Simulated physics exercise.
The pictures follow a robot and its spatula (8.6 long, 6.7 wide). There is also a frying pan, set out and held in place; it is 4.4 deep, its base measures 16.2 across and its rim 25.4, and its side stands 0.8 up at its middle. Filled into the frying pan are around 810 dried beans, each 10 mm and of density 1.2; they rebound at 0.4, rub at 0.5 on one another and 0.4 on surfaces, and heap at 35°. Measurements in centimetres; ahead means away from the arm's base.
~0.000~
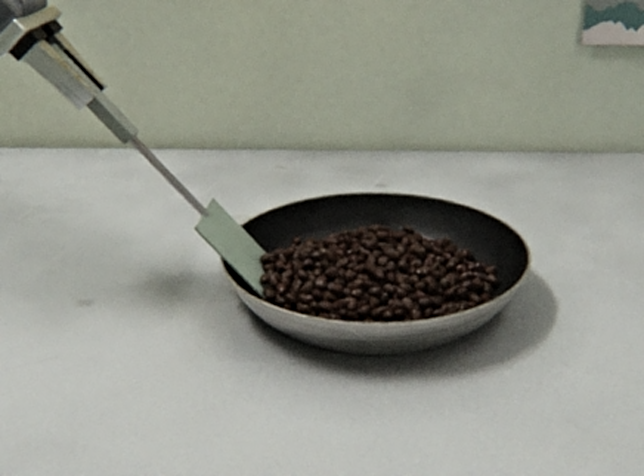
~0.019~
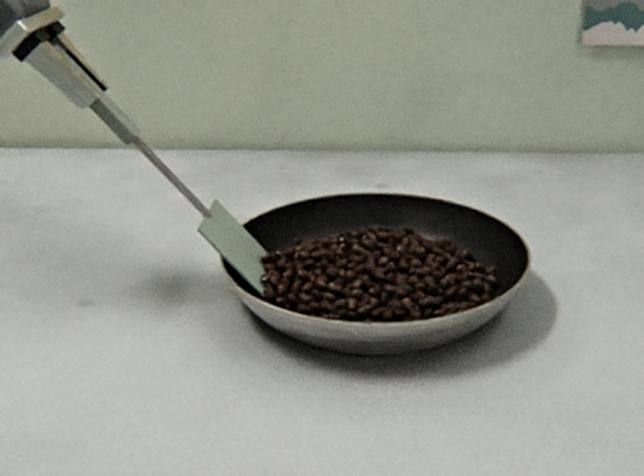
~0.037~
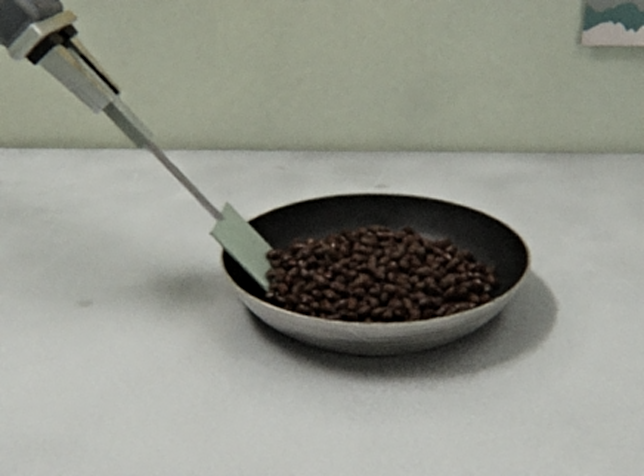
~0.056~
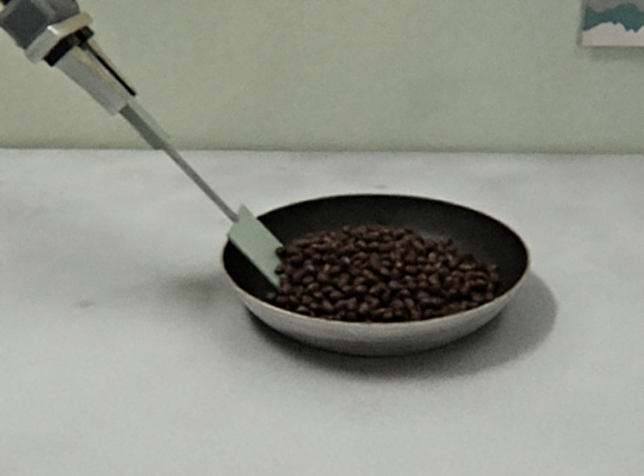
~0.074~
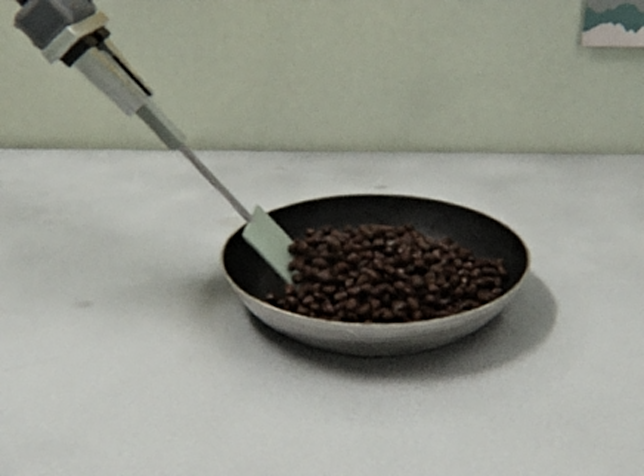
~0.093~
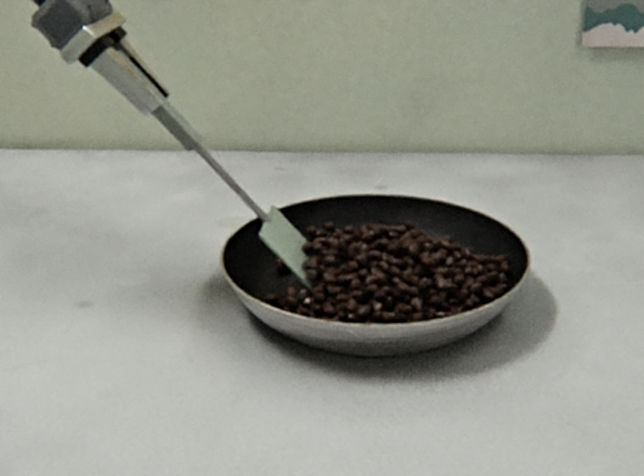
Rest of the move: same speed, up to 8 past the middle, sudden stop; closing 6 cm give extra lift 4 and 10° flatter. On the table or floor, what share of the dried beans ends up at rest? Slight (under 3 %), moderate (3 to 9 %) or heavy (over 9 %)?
Heavy.
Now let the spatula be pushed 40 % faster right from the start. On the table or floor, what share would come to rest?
15 %.
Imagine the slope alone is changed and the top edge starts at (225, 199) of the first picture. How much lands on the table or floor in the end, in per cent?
About 10 per cent.
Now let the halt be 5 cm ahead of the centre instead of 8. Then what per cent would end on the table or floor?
In that case around 5 per cent.
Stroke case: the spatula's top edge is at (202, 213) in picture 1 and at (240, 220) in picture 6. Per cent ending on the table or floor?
I'd put it at roughly 5 per cent.
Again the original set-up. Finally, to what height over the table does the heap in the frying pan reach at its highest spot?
It reaches around 6.0 cm.
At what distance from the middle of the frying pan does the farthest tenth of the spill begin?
Roughly 25 cm.
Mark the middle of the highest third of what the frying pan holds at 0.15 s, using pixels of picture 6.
At about (414, 266).
By 0.15 s, sloping 50°, highest piece 5 above the table; 809 in the frying pan.
By 0.20 s, sloping 46°, highest piece 7 above the table; 809 in the frying pan.
By 0.43 s, sloping 40°, highest piece 6 above the table; 711 in the frying pan, 95 on the table or floor, 3 on the blade or in flight.
By 1.48 s, sloping 40°, highest piece 6 above the table; 711 in the frying pan, 98 on the table or floor.
Final count, 711 in the frying pan, 98 on the table or floor. That is 12 % on the table or floor.
